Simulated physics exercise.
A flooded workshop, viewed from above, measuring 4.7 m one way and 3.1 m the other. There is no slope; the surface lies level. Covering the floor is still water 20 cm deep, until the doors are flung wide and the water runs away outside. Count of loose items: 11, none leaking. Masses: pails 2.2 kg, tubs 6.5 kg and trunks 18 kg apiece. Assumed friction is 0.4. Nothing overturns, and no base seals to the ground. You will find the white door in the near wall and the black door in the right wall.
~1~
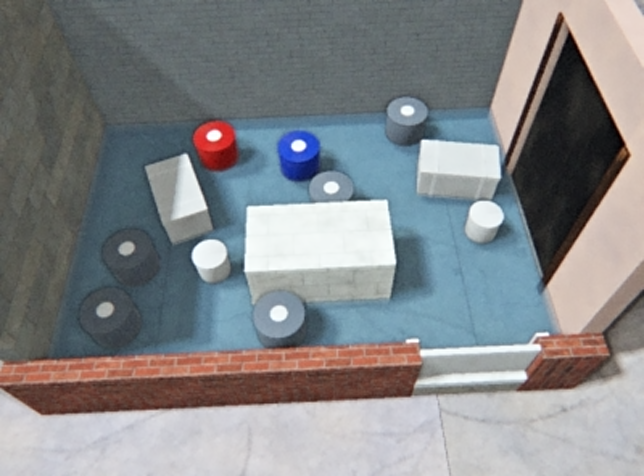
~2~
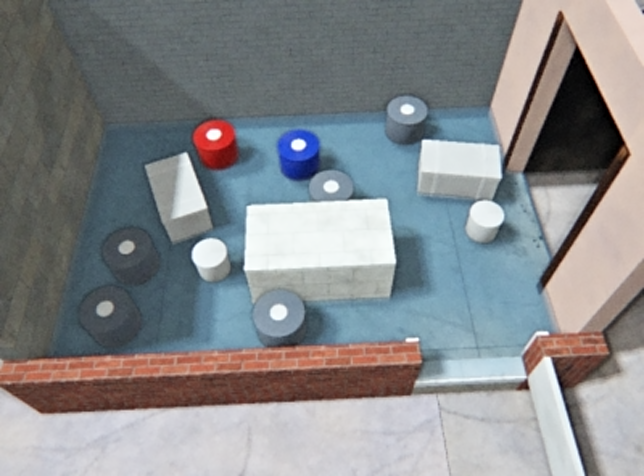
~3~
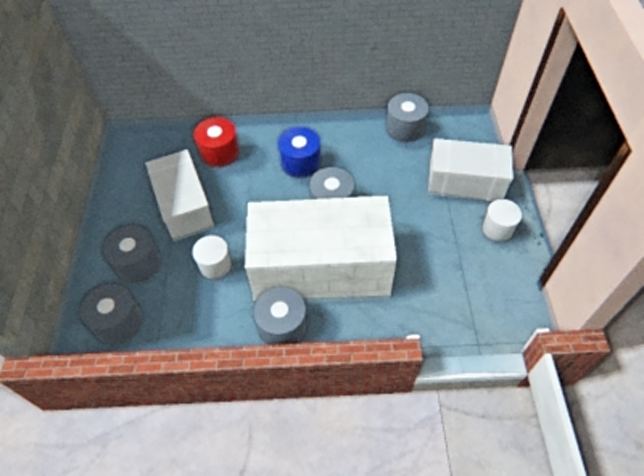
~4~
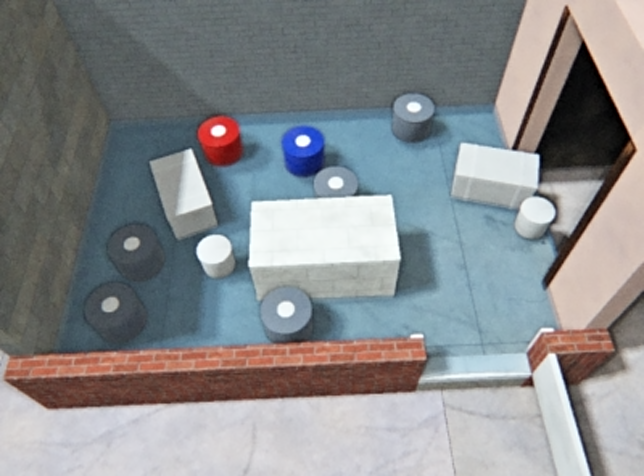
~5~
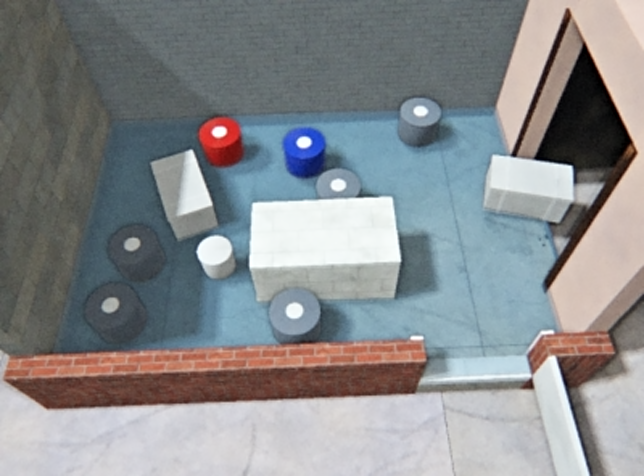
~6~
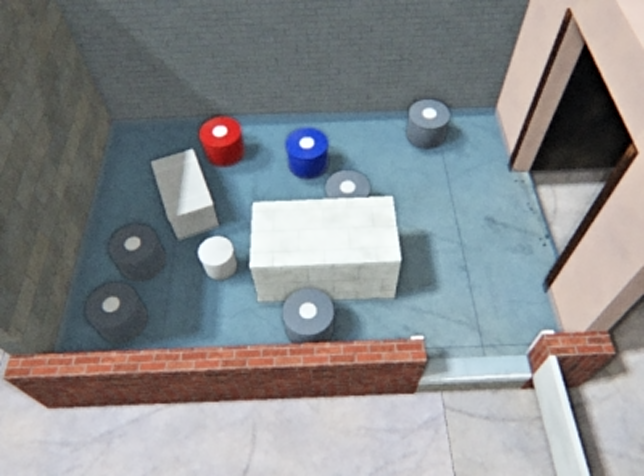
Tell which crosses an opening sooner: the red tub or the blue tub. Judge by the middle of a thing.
Blue.
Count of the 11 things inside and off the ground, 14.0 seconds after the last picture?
It comes to 2 of them.
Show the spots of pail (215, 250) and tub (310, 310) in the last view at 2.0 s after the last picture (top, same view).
I'd say close to (236, 270) and close to (462, 322).
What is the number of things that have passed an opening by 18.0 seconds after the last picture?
Total: 10.
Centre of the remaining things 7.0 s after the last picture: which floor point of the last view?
It sits at about (314, 243).
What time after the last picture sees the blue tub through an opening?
At roughly 5.0 seconds.
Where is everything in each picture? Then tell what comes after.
The red tub at (214, 136) floats; the blue tub at (299, 146) floats; about 2640 L in view; 0 of 11 have shifted, in the first frame.
The red tub at (214, 135) floats; the blue tub at (299, 145) floats; 20 cm deep round most things; 0 of 11 have shifted, in the second frame.
The red tub at (215, 132) floats; the blue tub at (299, 142), afloat; about 2510 L in view; 2 of 11 have shifted, in the third frame.
The red tub at (219, 131), afloat; the blue tub at (303, 141), afloat; 20 cm deep round most things; 2 of 11 have shifted, in the fourth frame.
The red tub at (220, 132) floats; the blue tub at (304, 143), afloat; about 2340 L in view; 4 of 11 have shifted, in the fifth frame.
The red tub at (220, 132), afloat; the blue tub at (307, 143) floats; about 2280 L in view; 5 of 11 have shifted, in the sixth frame.
Then, 2.0 s after the last picture the red tub is near (254, 135), 0.4 m from its start, afloat; the blue tub is near (376, 152), 0.8 m from its start, afloat; 2 of 11 are out; 9 afloat.
Then, 7.0 s after the last picture the red tub is near (405, 146), 2.0 m from its start, afloat; the blue tub has gone out (4.9 s after the last picture); 7 of 11 are out; 4 afloat.
Then, 14.0 s after the last picture the red tub has gone out (10.9 s after the last picture); the blue tub has gone out (4.9 s after the last picture); 9 of 11 are out; 2 afloat.
Then, 18.0 s after the last picture the red tub has gone out (10.9 s after the last picture); the blue tub has gone out (4.9 s after the last picture); 10 of 11 are out; 1 afloat.
